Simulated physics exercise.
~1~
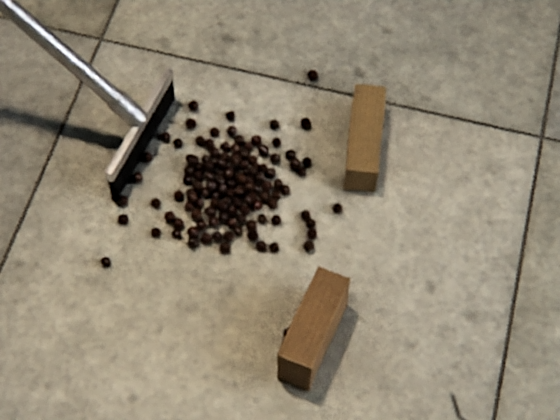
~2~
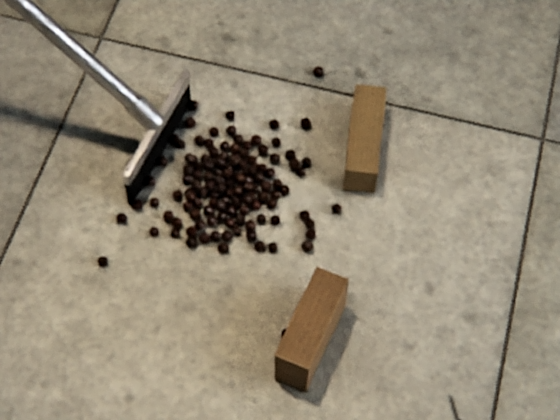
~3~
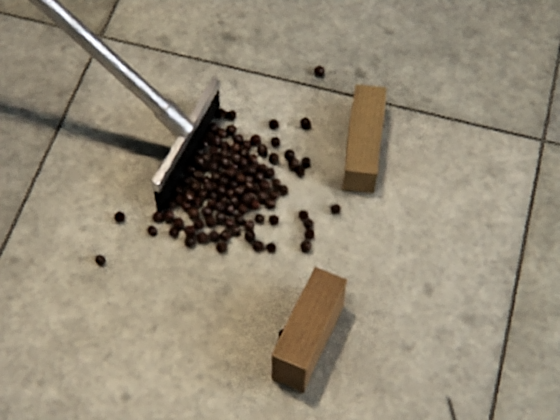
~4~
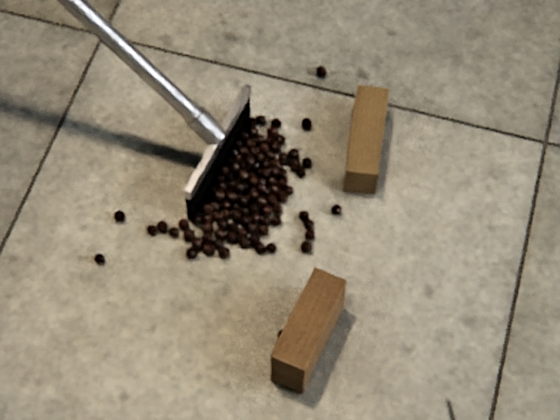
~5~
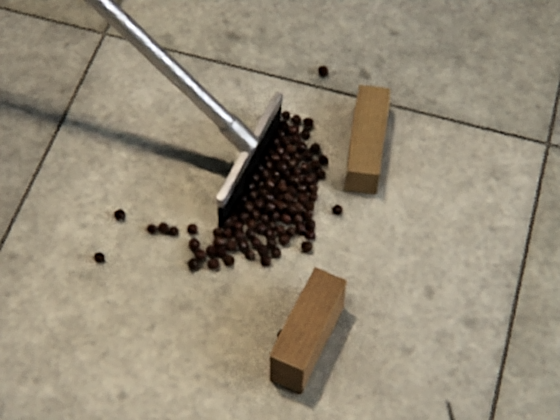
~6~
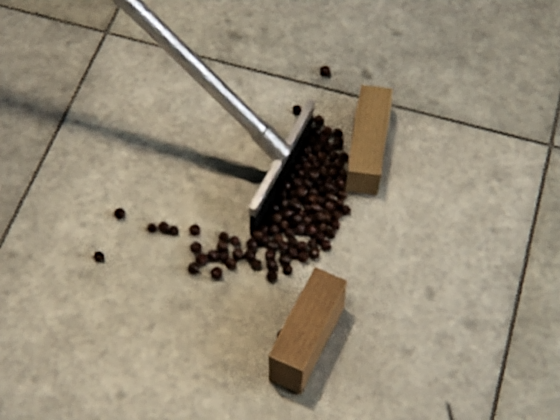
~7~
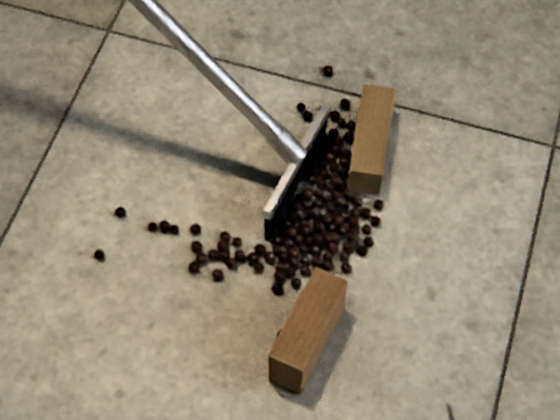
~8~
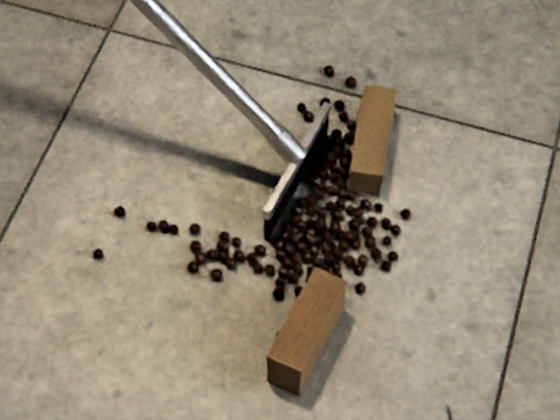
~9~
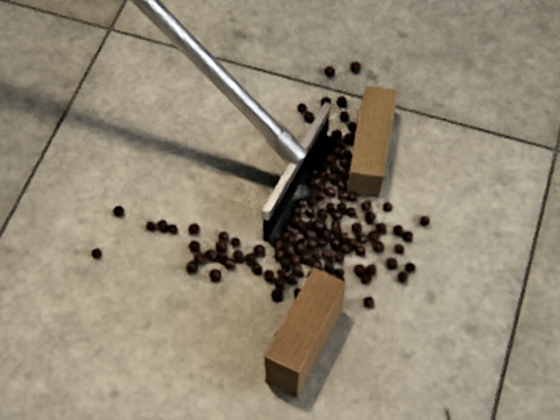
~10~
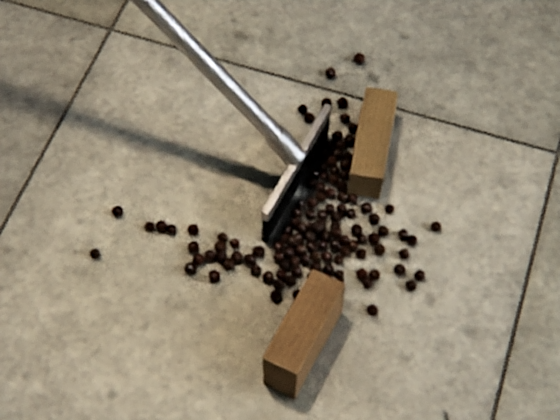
On a grey tiled floor seen from above at a slant, a pile of small dark brown balls lies left of two brown wooden blocks, one near the upper right and one lower down. A squeegee on a long metal handle stands at the pile's upper left. Its blade slides right, gathering the balls into a dense heap and leaving a few stragglers behind. It halts just short of the upper block, and some balls spill and roll through the gap between the blocks. Most end heaped or scattered before the blocks, with some in or beyond the gap.
